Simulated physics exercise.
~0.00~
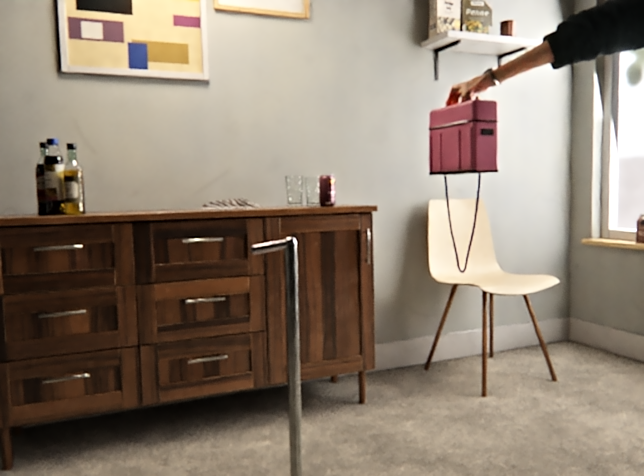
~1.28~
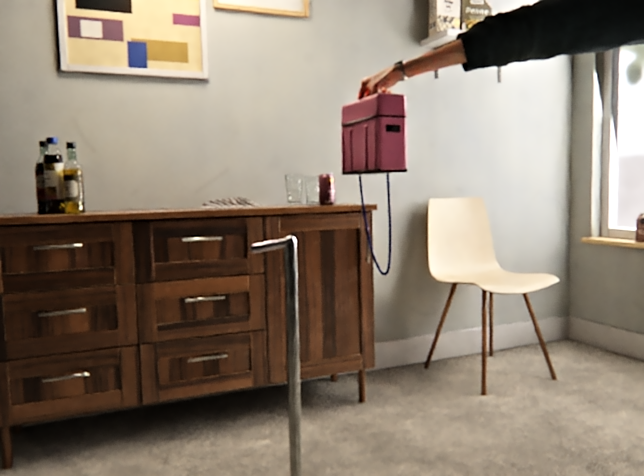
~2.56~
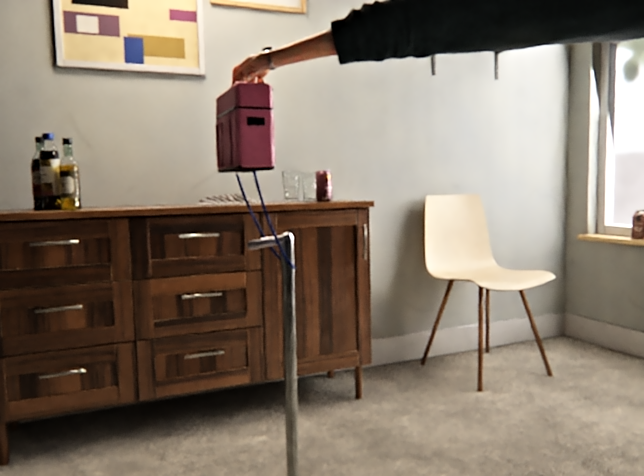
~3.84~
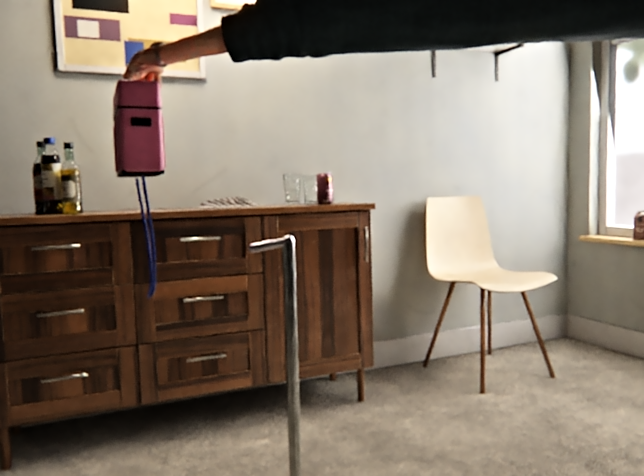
A pink case with a dangling loop was carried leftward by an outstretched arm, away from above a white chair and over a metal post with a sideways hook, passing clear without snagging and ending up above the wooden dresser's left side.
